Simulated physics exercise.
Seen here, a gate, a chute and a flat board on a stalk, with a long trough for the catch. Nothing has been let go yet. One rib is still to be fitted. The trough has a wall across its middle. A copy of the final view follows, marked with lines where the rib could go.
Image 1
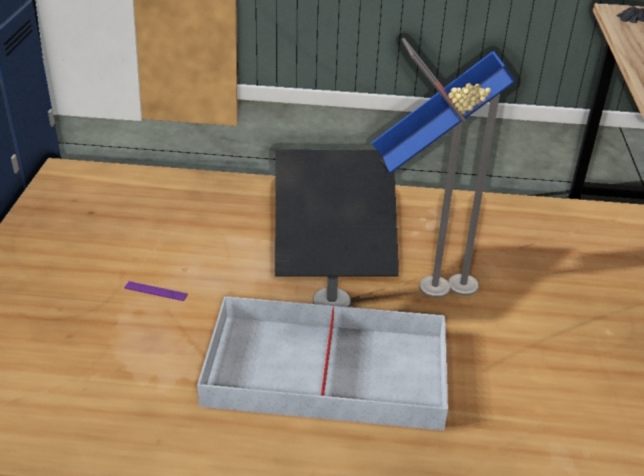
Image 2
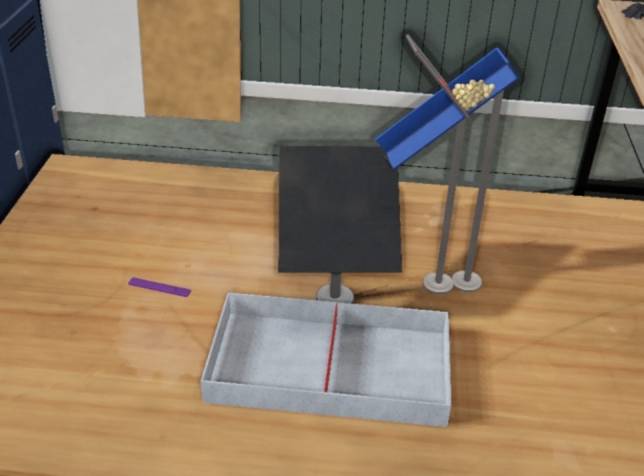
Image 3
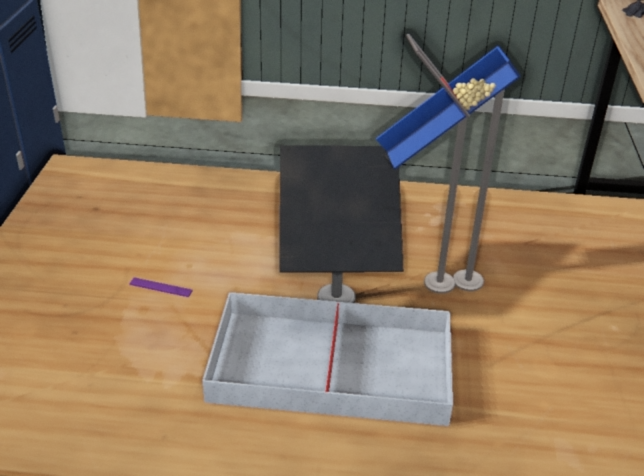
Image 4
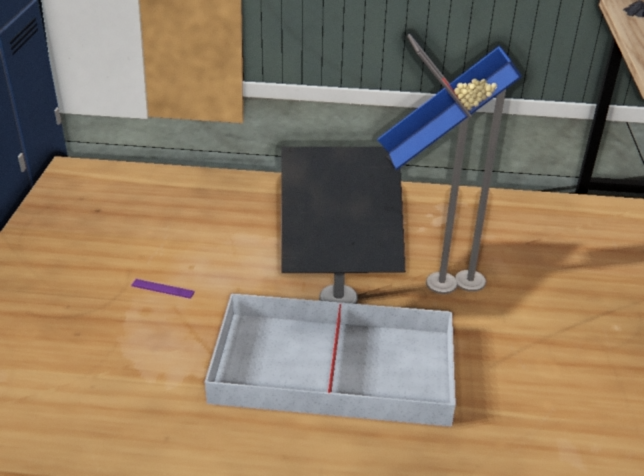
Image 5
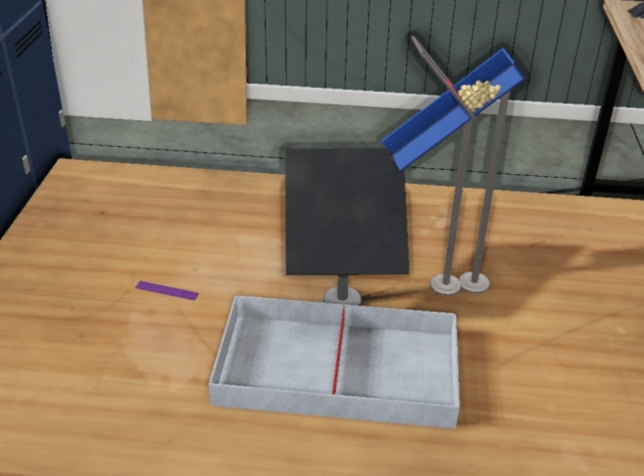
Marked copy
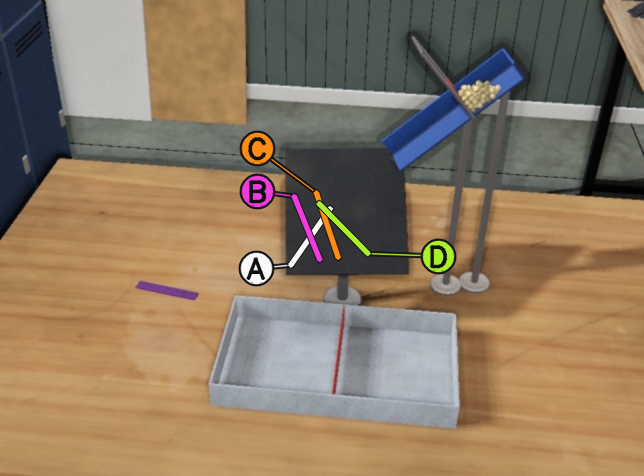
A divided grey trough sits below a dark board and blue chute of beans, all still.
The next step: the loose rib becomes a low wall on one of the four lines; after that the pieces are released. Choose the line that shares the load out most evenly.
Line B does it best.
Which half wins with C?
The right half.
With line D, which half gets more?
More lands on the right.
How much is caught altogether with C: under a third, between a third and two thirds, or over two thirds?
It is over two thirds.
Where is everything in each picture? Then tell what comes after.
Load behind the gate at (466, 97), soya beans; lip of the chute at (387, 165), sloping fairly steeply, in the first picture.
Middle of the board at (339, 208), tilted fairly steeply; middle of its low edge at (341, 272); of its high edge at (338, 146), in the second picture.
Front corners of the trough at (203, 381) and (452, 404); front end of its middle wall at (326, 392); gate still shut at (448, 88), in the third picture.
Middle of the load at (472, 93); lip at (393, 161), in the fourth picture.
Middle of the load at (476, 95); lip at (397, 163), in the fifth picture.
On the marked copy, line A from (330, 208) to (290, 265); line B from (294, 196) to (319, 259); line C from (316, 192) to (338, 257); line D from (319, 203) to (368, 253).
If A is chosen, of what is caught, most in the left half, a small part in the right.
If B is chosen, of what is caught, about half in the left half, about half in the right.
If C is chosen, of what is caught, a stray few in the left half, nearly all in the right.
If D is chosen, of what is caught, a stray few in the left half, nearly all in the right.
